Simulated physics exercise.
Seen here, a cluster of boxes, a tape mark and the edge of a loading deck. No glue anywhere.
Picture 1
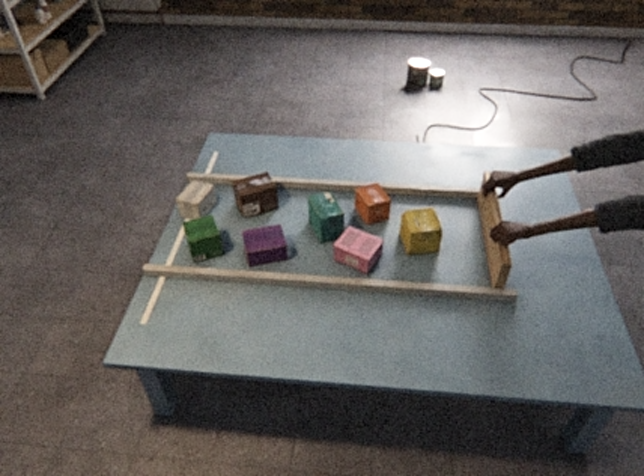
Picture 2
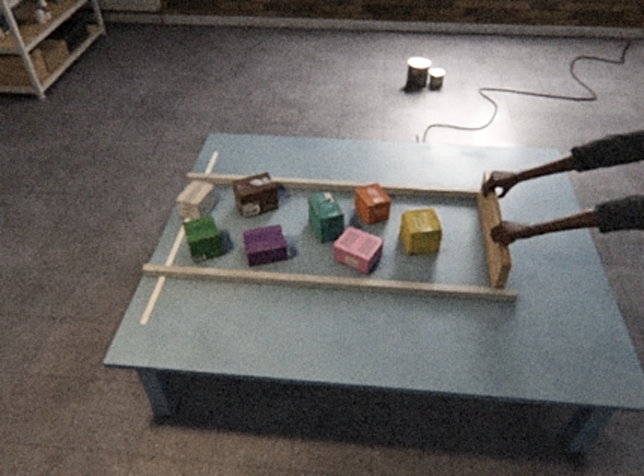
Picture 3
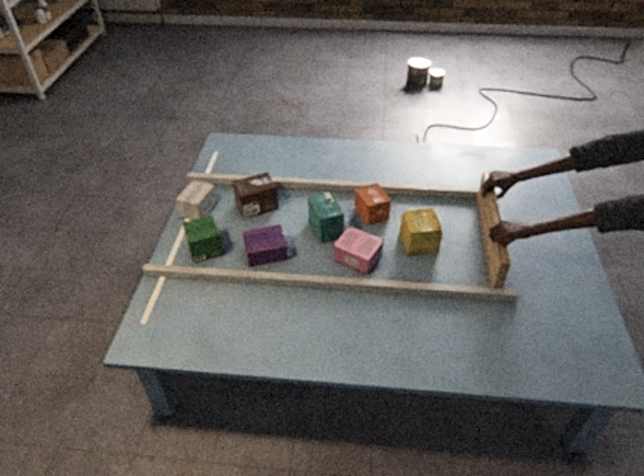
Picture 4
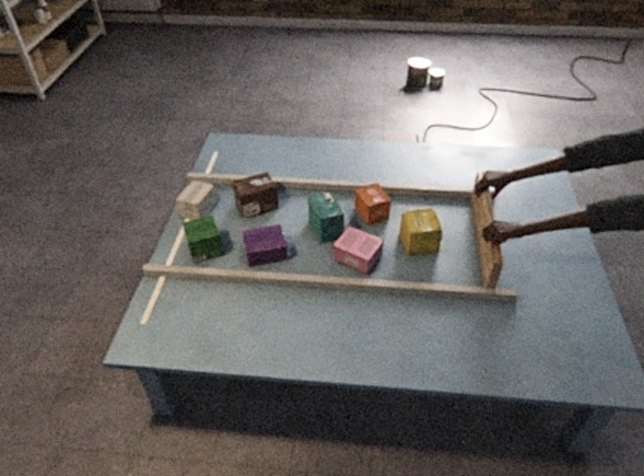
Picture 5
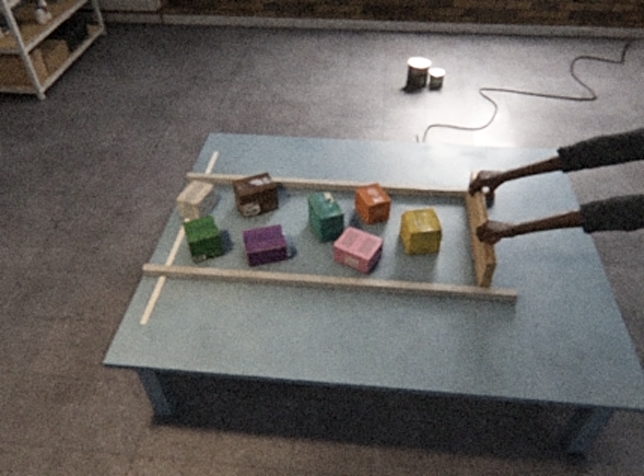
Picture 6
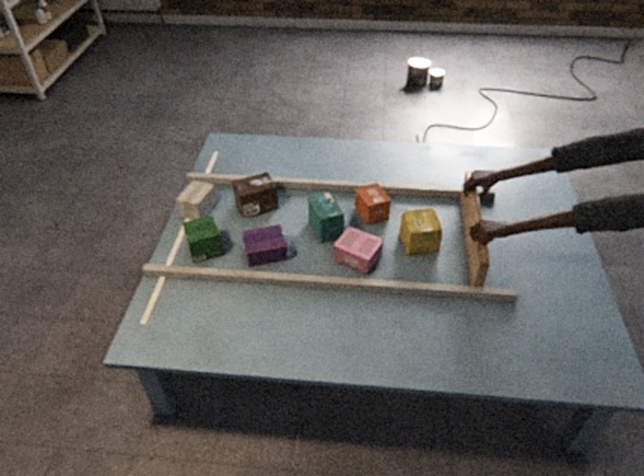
Two hands sliding a wooden plank slightly left between rails on a blue table, the colourful boxes ahead of it staying still.
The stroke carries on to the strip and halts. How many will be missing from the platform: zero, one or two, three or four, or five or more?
The number that fall off is five or more.
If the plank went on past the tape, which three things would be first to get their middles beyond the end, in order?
In order: The green parcel, then the white parcel, then the purple parcel.
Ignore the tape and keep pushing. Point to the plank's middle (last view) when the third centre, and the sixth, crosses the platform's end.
First at (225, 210), next at (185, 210).
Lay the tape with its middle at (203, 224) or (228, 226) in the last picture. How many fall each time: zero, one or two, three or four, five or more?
For each place: Five or over; 1 or 2.
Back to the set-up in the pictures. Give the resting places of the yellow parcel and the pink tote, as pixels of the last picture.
The yellow parcel at (167, 214), the pink tote at (153, 244).
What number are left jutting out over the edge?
3 of them.
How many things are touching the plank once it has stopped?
The number is 3.
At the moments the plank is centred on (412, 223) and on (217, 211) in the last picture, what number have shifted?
First 1, then 8.
Early on, none off yet; white parcel at rest near (197, 201); green parcel at rest near (203, 239); brown parcel at rest near (256, 195).
Finally, the number that fall off is five or more; lost, turquoise parcel, purple parcel, brown parcel, green parcel and white parcel.
